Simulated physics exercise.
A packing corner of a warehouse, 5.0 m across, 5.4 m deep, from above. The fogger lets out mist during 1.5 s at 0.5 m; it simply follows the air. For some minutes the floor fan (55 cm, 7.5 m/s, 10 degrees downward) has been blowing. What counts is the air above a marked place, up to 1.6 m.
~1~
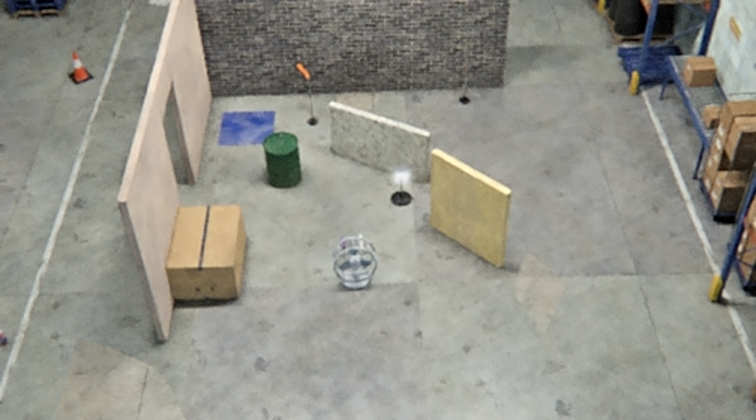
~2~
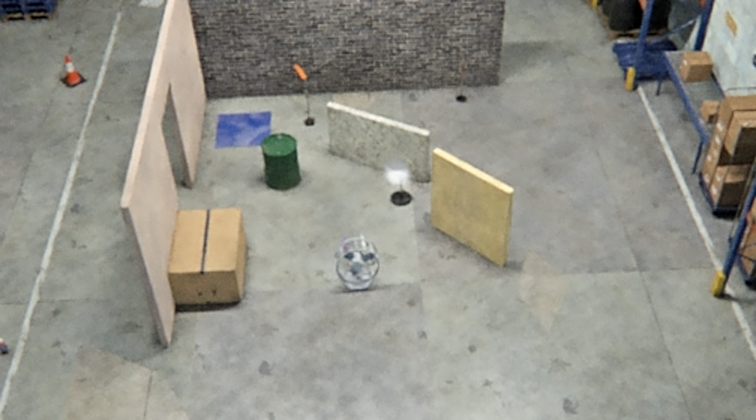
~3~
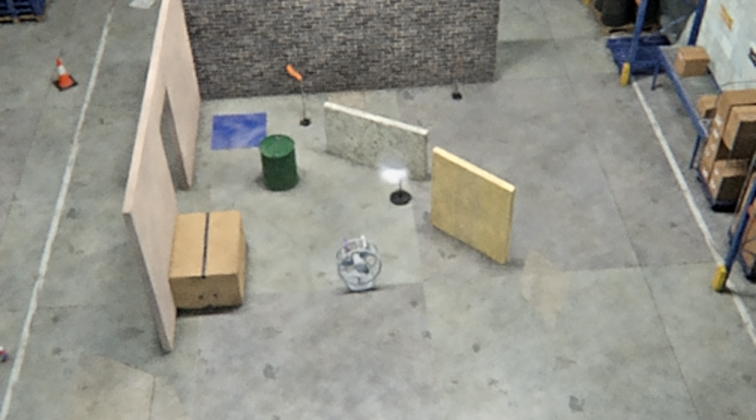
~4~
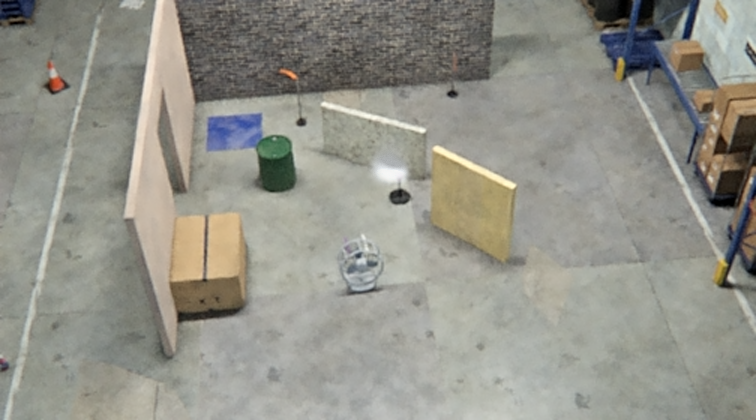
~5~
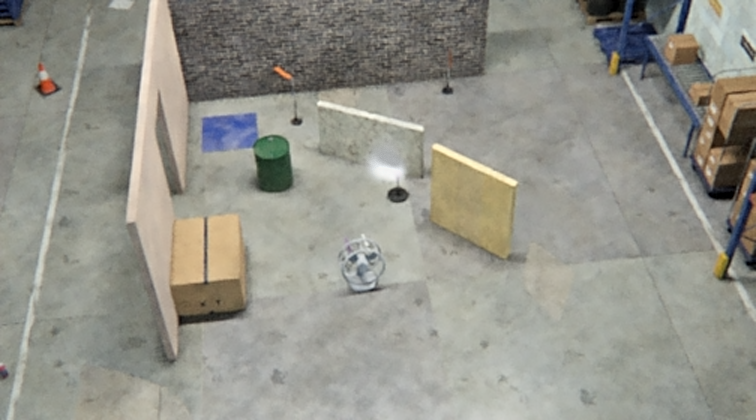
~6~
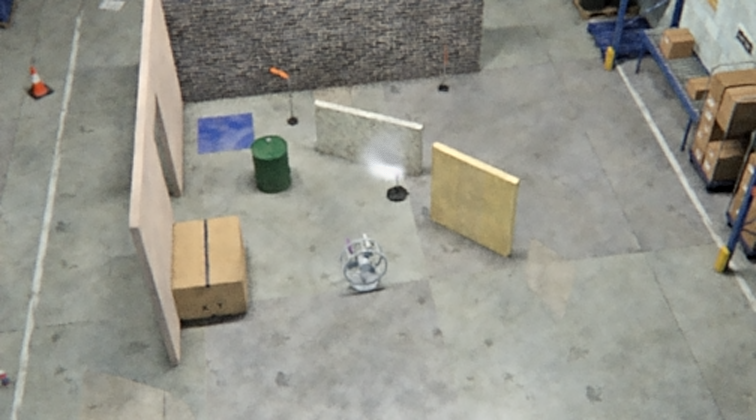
The clip opens on a warehouse corner from above, with screens, a large carton, a green drum, a blue floor square and a floor fan. A small white puff of mist appears over the dark-based fogger, then spreads upward and slightly left as the view shifts slowly.
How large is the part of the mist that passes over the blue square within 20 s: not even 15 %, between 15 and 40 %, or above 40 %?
It is less than 15 % that passes there.
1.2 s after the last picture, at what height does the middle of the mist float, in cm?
About 120 cm.
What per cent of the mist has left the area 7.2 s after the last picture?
Some 100 per cent.
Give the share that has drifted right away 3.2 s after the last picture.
Some 70 per cent.
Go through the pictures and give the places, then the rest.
In the first picture, the mist is thickest near (401, 174), the fogger stands at (401, 179) and the floor fan is at (355, 260).
In the second picture, the mist is thickest near (397, 173) and the blue square is centred on (244, 130).
In the third picture, the mist is thickest near (393, 171) and a ribbon ends at (289, 66).
In the fourth picture, the mist is thickest near (390, 169), the top of a screen is at (372, 117) and the top of a large carton is at (206, 246).
In the fifth picture, the mist is thickest near (387, 165) and reaches out to (383, 142).
In the sixth picture, the mist is thickest near (385, 162) and reaches out to (386, 133) and a ribbon ends at (272, 69).
Then, 1.2 s after the last picture we count, 0 % has passed over the blue square, with 96 % still about or yet to come, and the middle of the rest is near (381, 120).
Then, 3.2 s after the last picture we count, 0 % has passed over the blue square, with 27 % still about or yet to come, and the middle of the rest is near (373, 53).
Then, 7.2 s after the last picture we count, 0 % has passed over the blue square, with 2 % still about or yet to come.
Then, 19.2 s after the last picture we count, 0 % has passed over the blue square, with 0 % still about or yet to come.
